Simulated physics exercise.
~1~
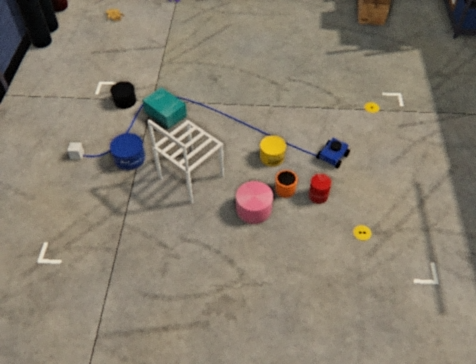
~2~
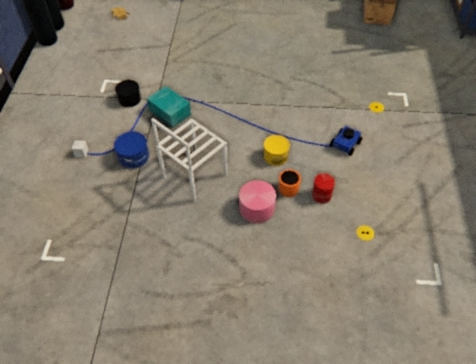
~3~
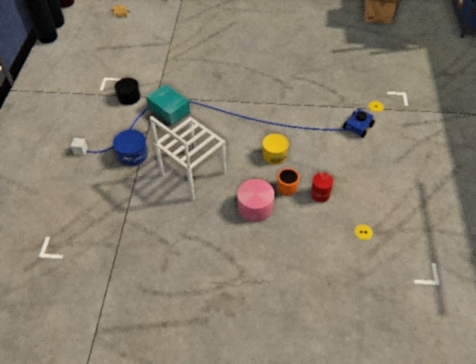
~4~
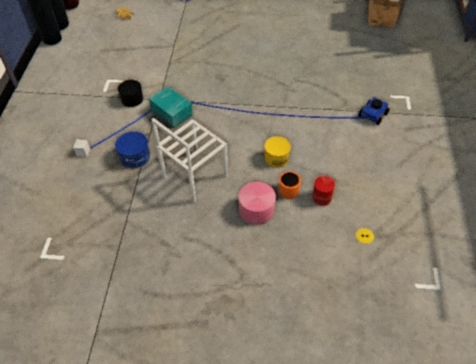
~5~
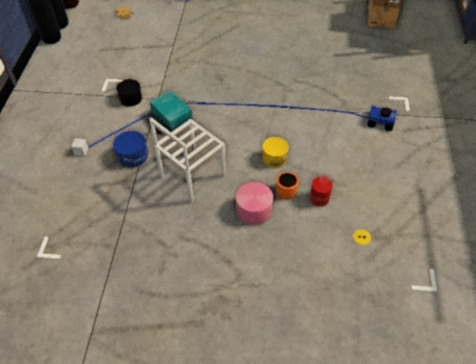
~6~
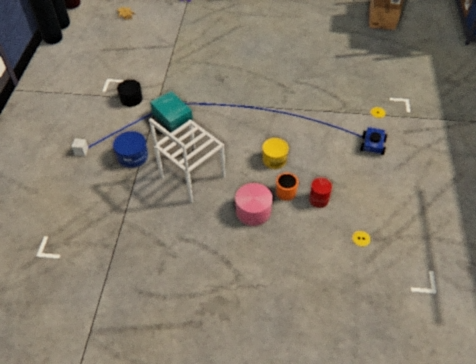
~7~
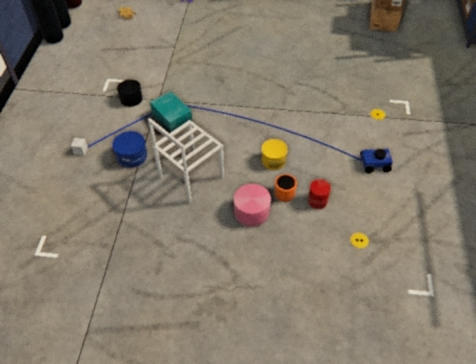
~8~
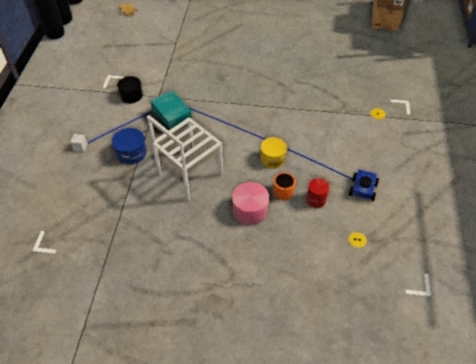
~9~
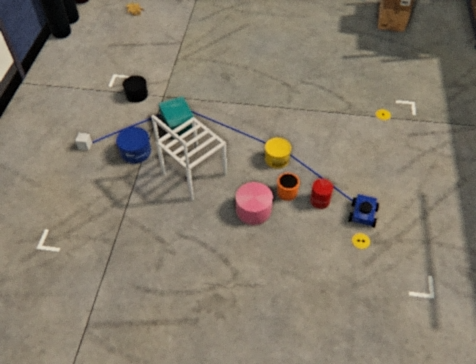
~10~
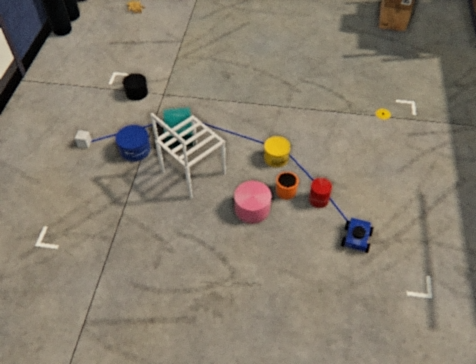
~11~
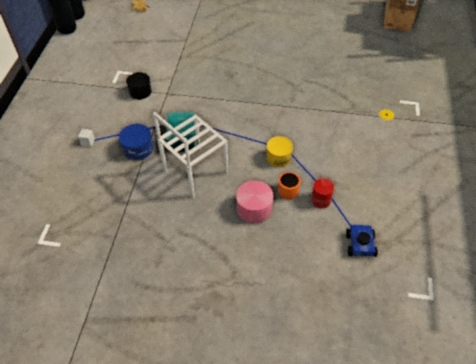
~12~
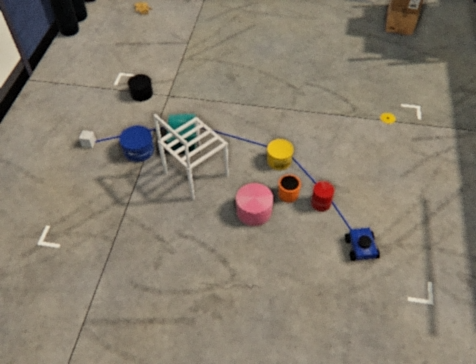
White chair standing among colourful tubs as a small blue cart trails a blue lead right, then down, shifting the teal crate.
